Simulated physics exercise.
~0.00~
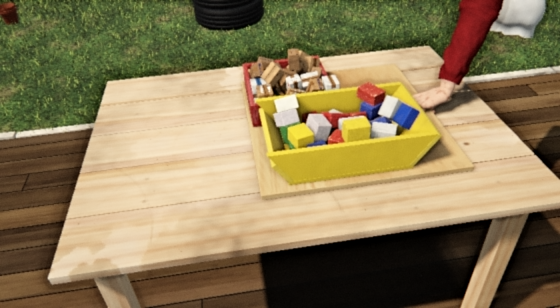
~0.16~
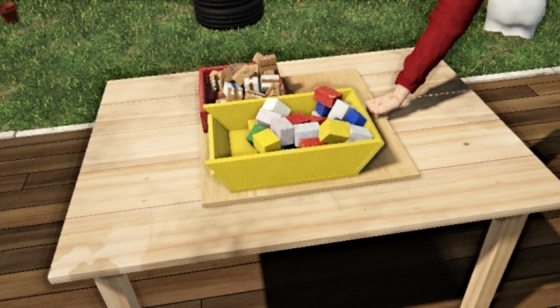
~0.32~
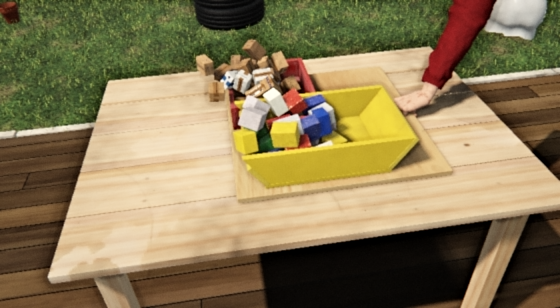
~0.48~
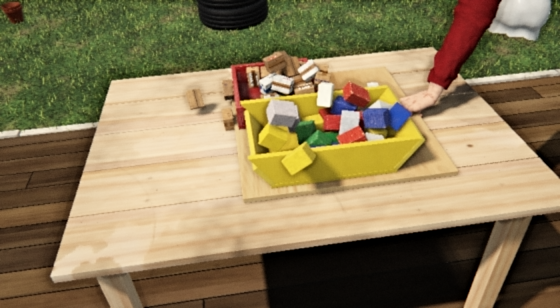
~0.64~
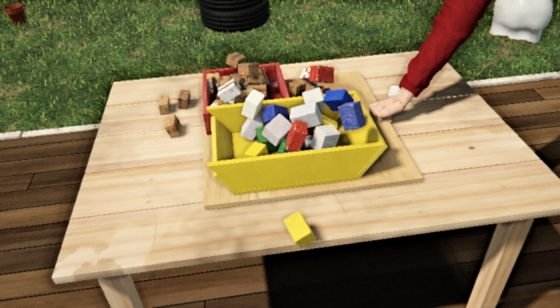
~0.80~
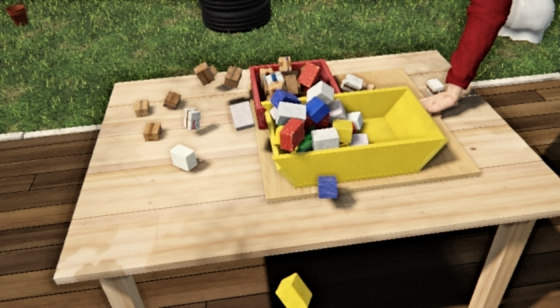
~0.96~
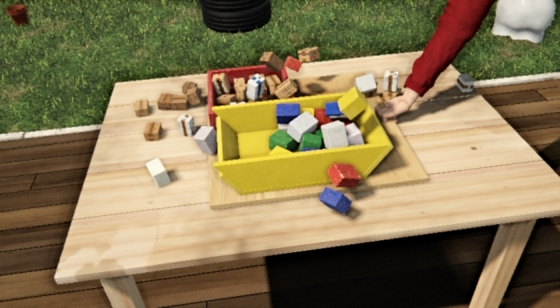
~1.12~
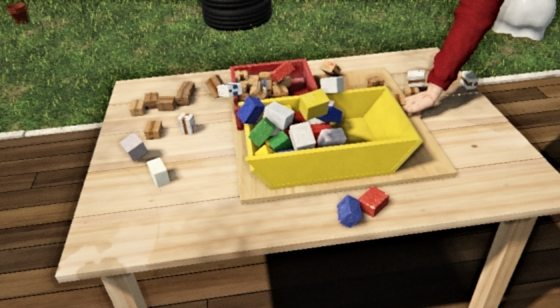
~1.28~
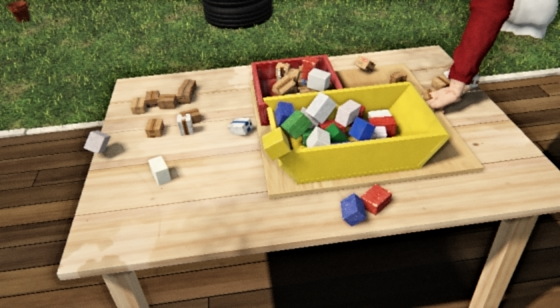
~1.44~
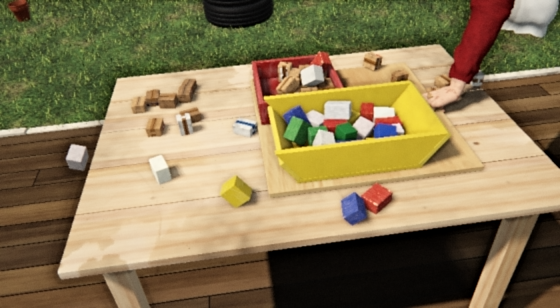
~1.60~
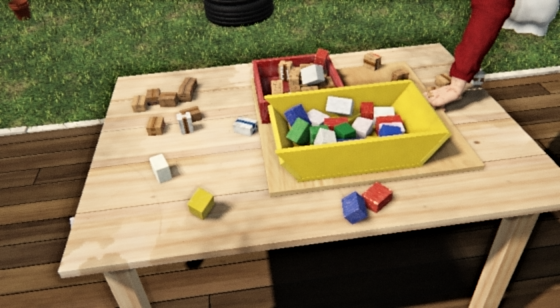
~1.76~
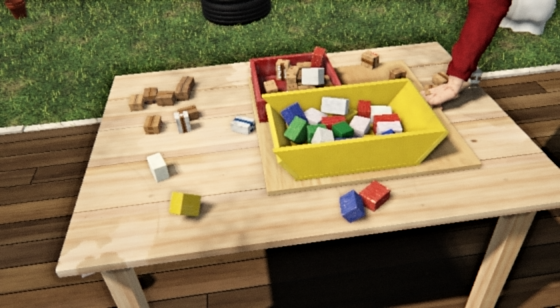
A yellow tote of colored blocks and a red tote behind it slid left and right on a board beside someone's hand, spilling pieces across the wooden table and some over its edge, then stopped with both totes still partly full.
